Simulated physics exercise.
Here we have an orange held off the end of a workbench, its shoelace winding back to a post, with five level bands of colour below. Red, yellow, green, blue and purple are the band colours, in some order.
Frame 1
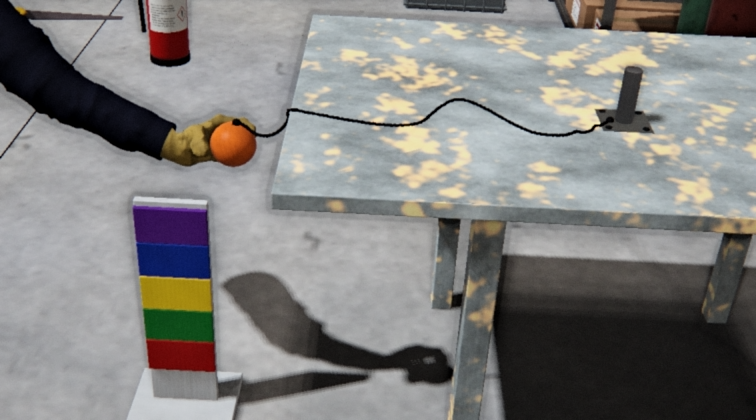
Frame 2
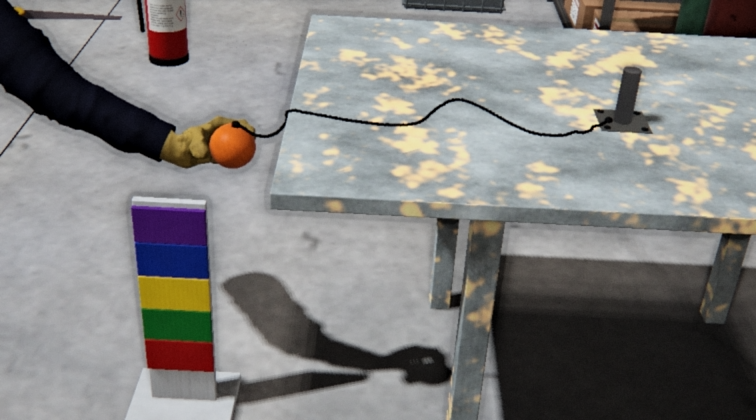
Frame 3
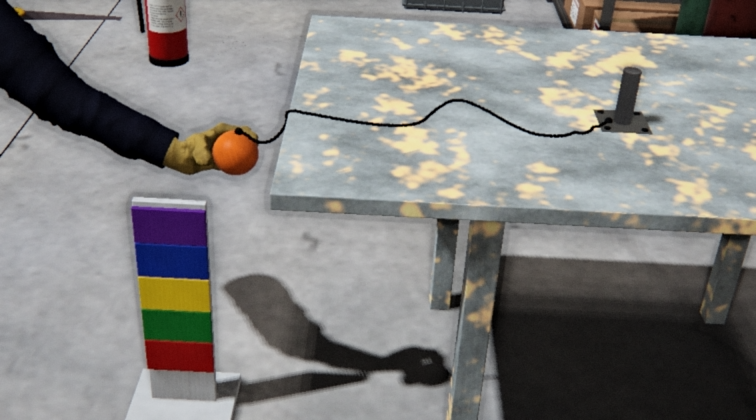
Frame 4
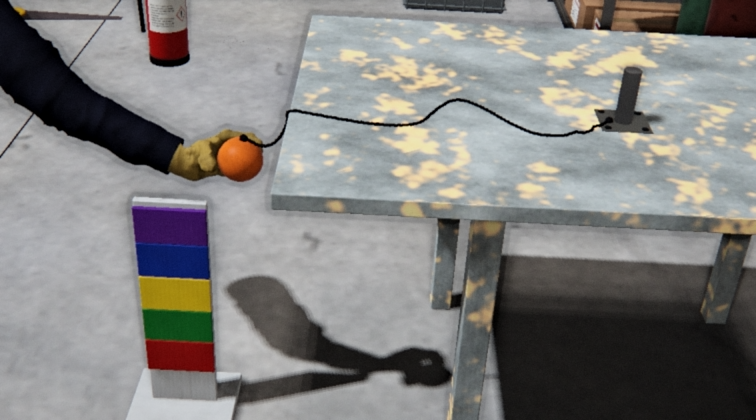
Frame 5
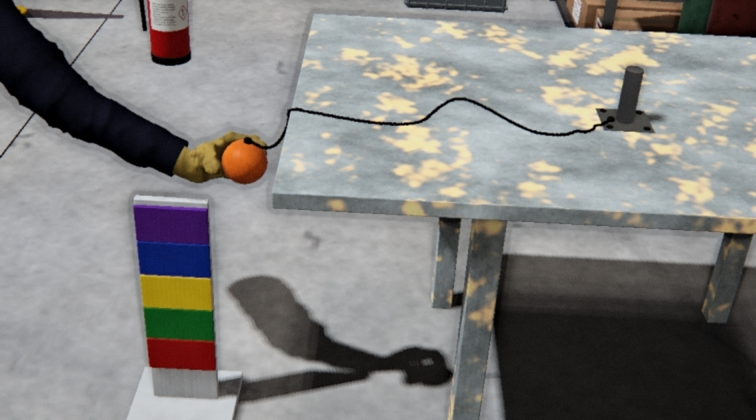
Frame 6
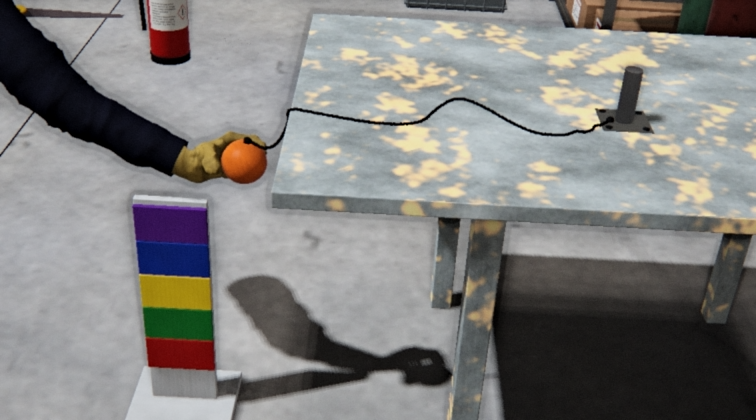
The video shows a gloved hand holding an orange, tied by a dark cord to a post on a speckled workbench, beside five stacked colour bands; the hand and orange shift slightly down and right, while the cord barely moves.
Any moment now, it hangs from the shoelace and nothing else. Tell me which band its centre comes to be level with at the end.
Its centre comes to be level with the blue band.
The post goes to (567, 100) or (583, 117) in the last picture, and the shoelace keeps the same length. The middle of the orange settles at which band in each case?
For the first it would be yellow, for the second yellow.
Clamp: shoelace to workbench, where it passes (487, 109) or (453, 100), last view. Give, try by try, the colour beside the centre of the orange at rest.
Try one: Purple. Try two: Purple.
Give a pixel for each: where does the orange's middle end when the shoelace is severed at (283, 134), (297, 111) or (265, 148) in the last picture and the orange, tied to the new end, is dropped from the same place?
(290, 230), (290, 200), (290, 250).
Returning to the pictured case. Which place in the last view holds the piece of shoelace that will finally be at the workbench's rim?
Close to (373, 123).
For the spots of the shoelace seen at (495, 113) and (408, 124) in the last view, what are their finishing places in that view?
The first settles around (460, 115), the second around (326, 111).
Early on, orange near (313, 262); level with blue.
Midway, orange near (269, 267); level with blue.
Finally, orange near (284, 268); level with blue. Its middle rests at the blue band.
